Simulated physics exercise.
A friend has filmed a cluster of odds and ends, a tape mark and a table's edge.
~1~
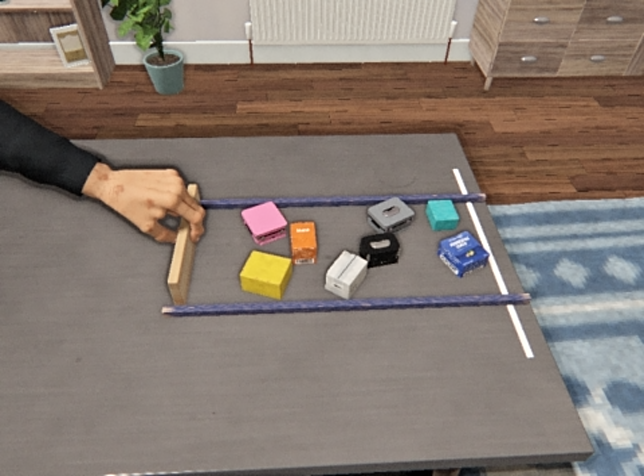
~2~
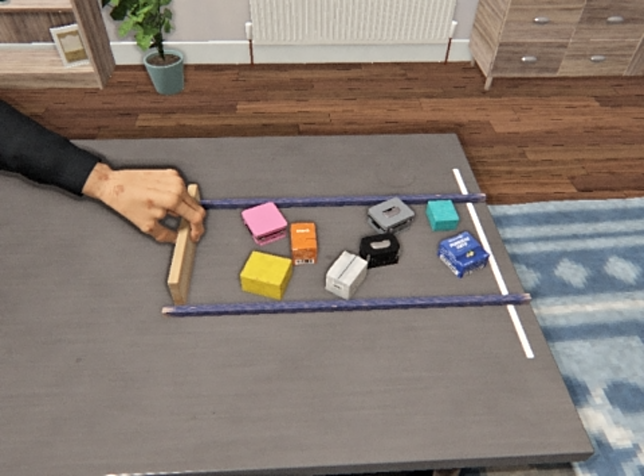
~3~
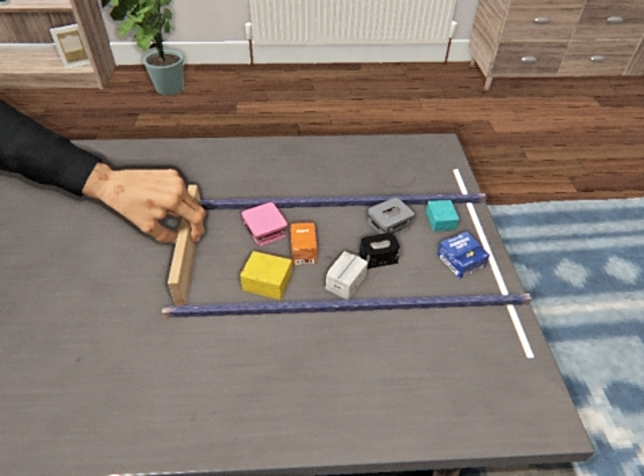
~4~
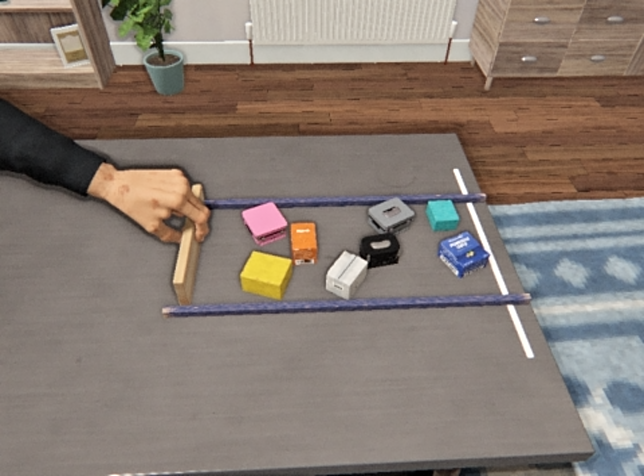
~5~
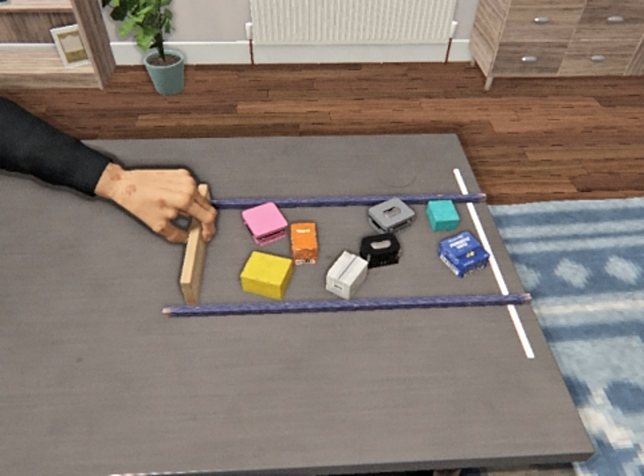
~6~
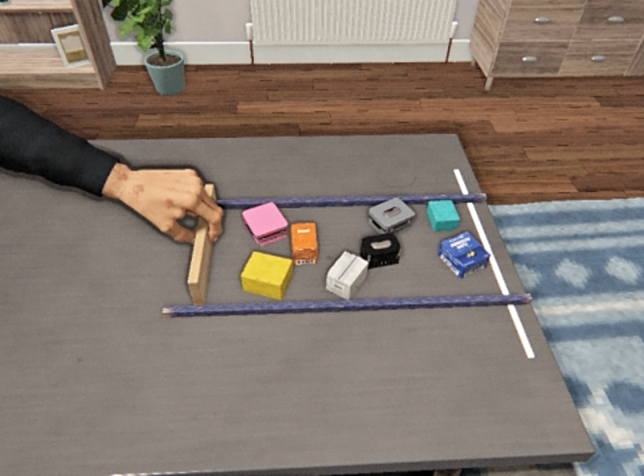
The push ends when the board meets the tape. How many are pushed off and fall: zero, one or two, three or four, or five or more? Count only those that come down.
The number that fall off is five or more.
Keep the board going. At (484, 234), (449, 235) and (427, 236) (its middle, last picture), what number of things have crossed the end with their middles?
It would be 5, 2 and 1.
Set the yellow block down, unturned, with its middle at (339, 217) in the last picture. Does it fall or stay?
Then it comes down.
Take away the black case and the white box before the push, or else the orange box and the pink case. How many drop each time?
First 3, then 5.
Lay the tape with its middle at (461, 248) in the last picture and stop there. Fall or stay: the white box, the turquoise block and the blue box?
The white box tumbles off; the turquoise block comes down; the blue box drops off.
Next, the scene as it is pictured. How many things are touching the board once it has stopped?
That makes 3.
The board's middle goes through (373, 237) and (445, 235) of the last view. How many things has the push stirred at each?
7 and 8.
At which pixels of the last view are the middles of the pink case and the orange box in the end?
First (494, 216), then (501, 239).
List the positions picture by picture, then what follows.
Blue box (463, 255); turquoise block (442, 215); grey case (390, 219); board (187, 242); tape (486, 246), in the first picture.
Turquoise block (442, 216); pink case (265, 224), in the second picture.
Grey case (390, 219); yellow block (267, 275), in the third picture.
Blue box (463, 255); black case (379, 251), in the fourth picture.
Turquoise block (442, 216); orange box (304, 244), in the fifth picture.
Blue box (464, 255); turquoise block (443, 216); grey case (391, 219); board (205, 242); tape (487, 247), in the sixth picture.
Soon after, none off yet; blue box at rest near (464, 255); turquoise block at rest near (443, 216); grey case at rest near (391, 219).
After that, none off yet; blue box at rest near (464, 255); turquoise block moving near (447, 216); grey case displaced about its own width near (420, 220).
And then, none off yet; blue box tilting a little near (520, 251); turquoise block tilting well over near (510, 232); grey case displaced well along near (485, 217).
In the end, the number that fall off is five or more; gone, white box, black case, grey case, turquoise block and blue box.
